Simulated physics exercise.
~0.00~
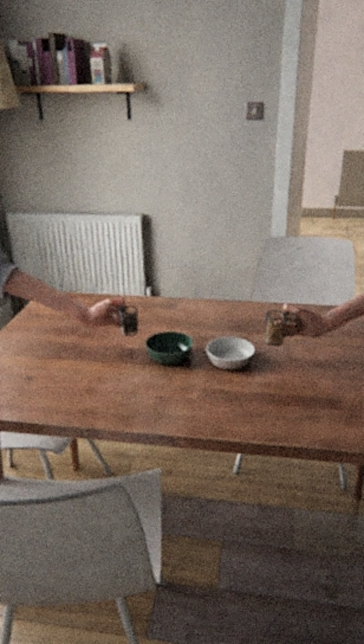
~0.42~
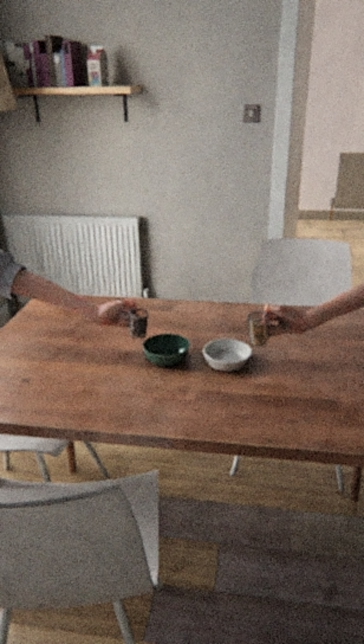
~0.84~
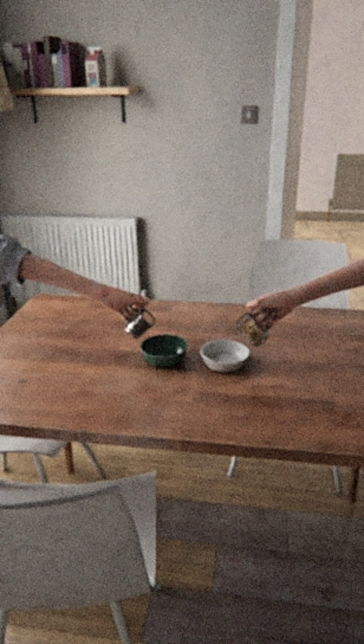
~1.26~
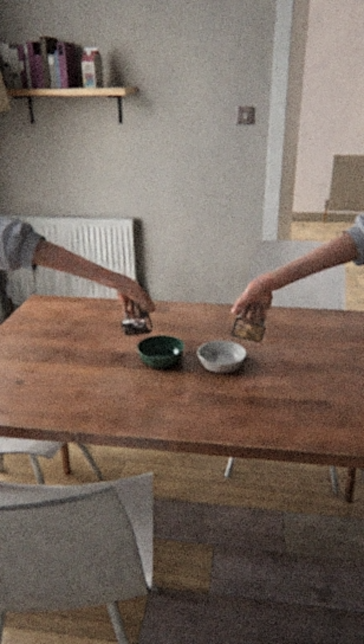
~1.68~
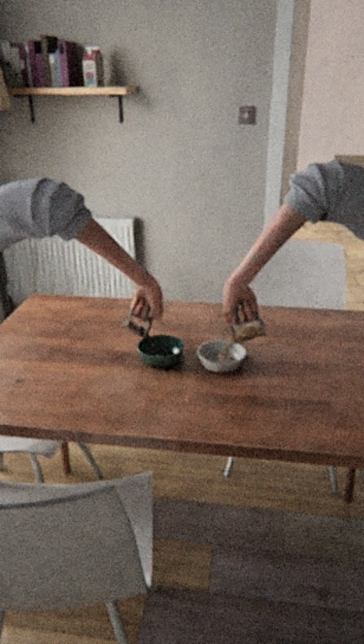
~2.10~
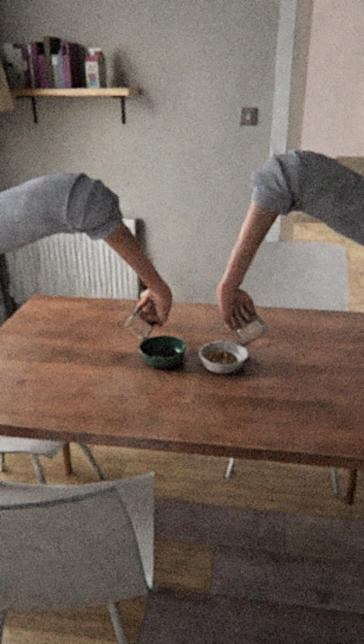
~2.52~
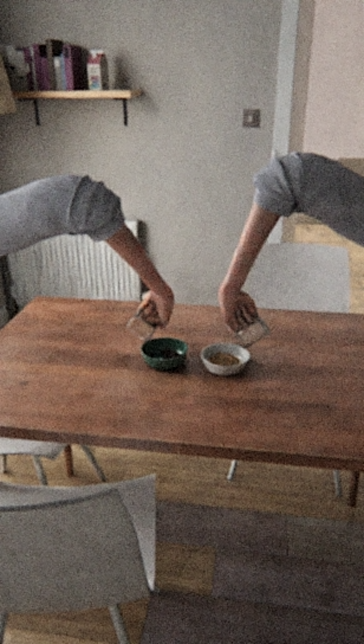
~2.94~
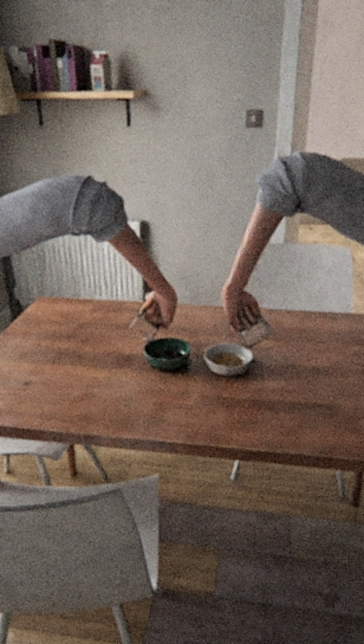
The video shows two hands reaching in from either side of a wooden table, each holding a small cup, then tipping them upside down over a green bowl on the left and a white bowl on the right, until all the loose dry contents rest inside the bowls, with none spilled.
